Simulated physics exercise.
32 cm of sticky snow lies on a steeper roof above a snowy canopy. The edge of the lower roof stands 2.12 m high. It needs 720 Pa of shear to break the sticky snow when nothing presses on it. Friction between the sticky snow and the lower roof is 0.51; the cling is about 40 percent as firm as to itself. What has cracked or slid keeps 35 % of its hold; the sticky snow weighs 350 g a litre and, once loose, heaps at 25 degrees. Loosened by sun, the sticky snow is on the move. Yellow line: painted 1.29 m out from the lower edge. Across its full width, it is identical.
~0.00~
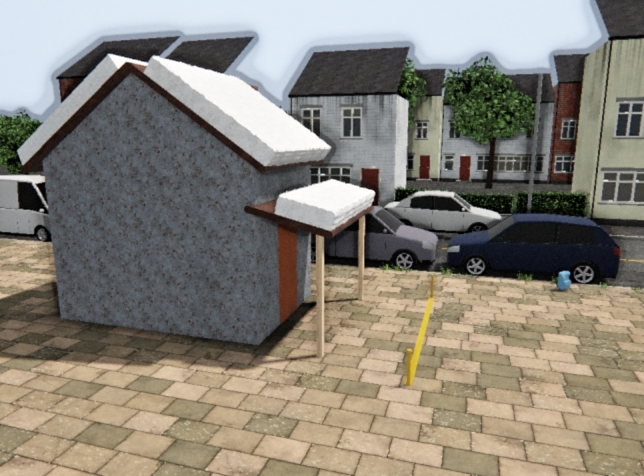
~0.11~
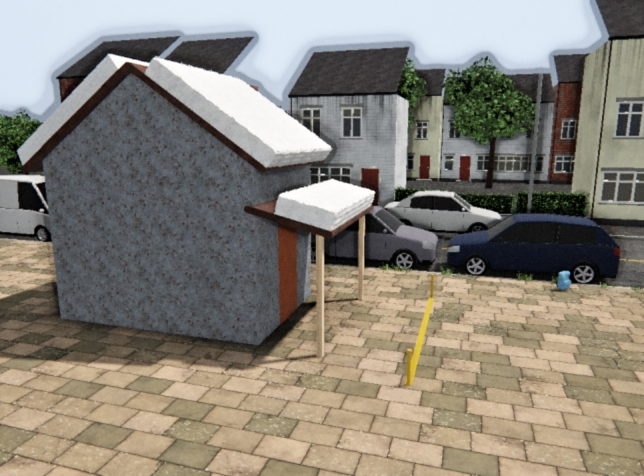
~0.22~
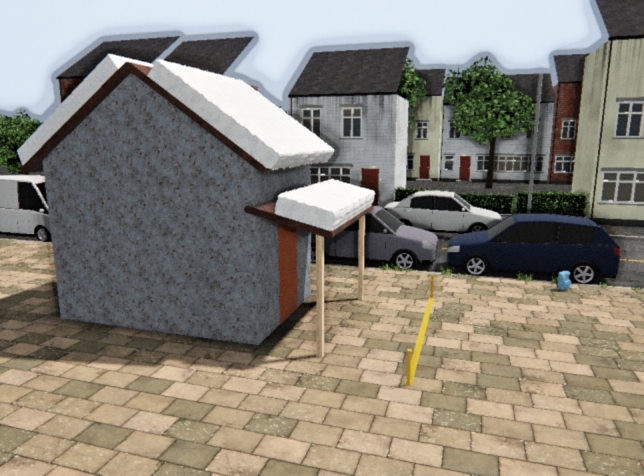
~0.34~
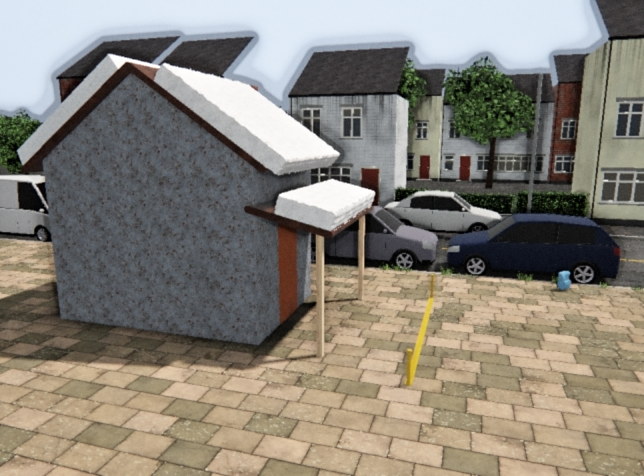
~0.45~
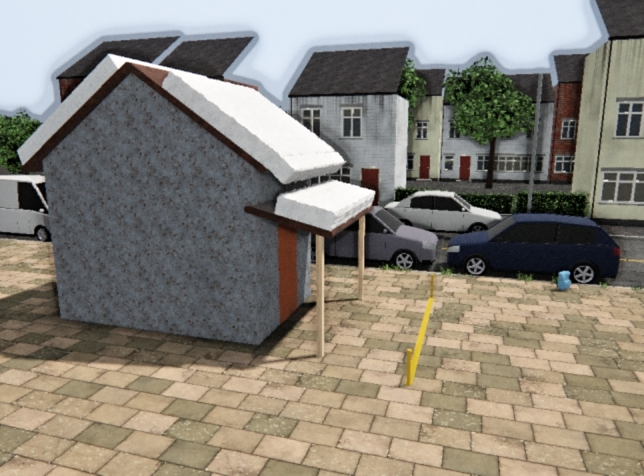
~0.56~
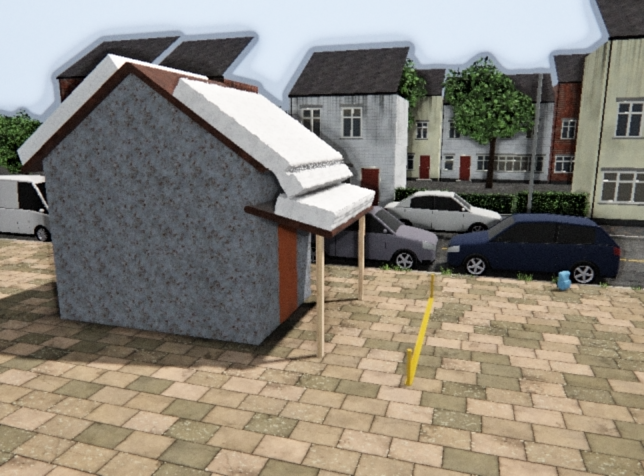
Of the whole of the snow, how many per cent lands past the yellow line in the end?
I would say roughly 55 % of it ends past the line.
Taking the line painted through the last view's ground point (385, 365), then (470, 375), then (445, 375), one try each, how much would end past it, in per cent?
The three tries give 70 %, 30 % and 40 % in turn.
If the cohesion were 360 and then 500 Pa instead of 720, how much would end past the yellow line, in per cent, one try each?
Going in order, it's 55 % and then 55 %.
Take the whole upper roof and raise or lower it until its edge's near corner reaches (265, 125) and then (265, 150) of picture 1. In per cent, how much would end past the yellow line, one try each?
First try 50 %, second try 55 %.
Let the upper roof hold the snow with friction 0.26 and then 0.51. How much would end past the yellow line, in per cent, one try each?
Respectively near 45 % and near 12 %.
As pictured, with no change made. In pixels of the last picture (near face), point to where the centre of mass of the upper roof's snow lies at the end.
The middle sits at about (454, 360).
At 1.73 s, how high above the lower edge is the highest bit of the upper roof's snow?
Snow top above lower edge: Approx. 0.3 m.
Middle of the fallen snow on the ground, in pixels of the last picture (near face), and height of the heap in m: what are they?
Middle around (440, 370); height roughly 0.4 m.
After 1.10 s, none is below the lower edge and 0 % is past the line.
After 1.73 s, 68 % is below the lower edge and 30 % is past the line.
After 2.37 s, 83 % is below the lower edge and 55 % is past the line.
After 3.00 s, 83 % is below the lower edge and 55 % is past the line.
After 3.10 s, at the end, 83 % is below the lower edge and 55 % is past the line.
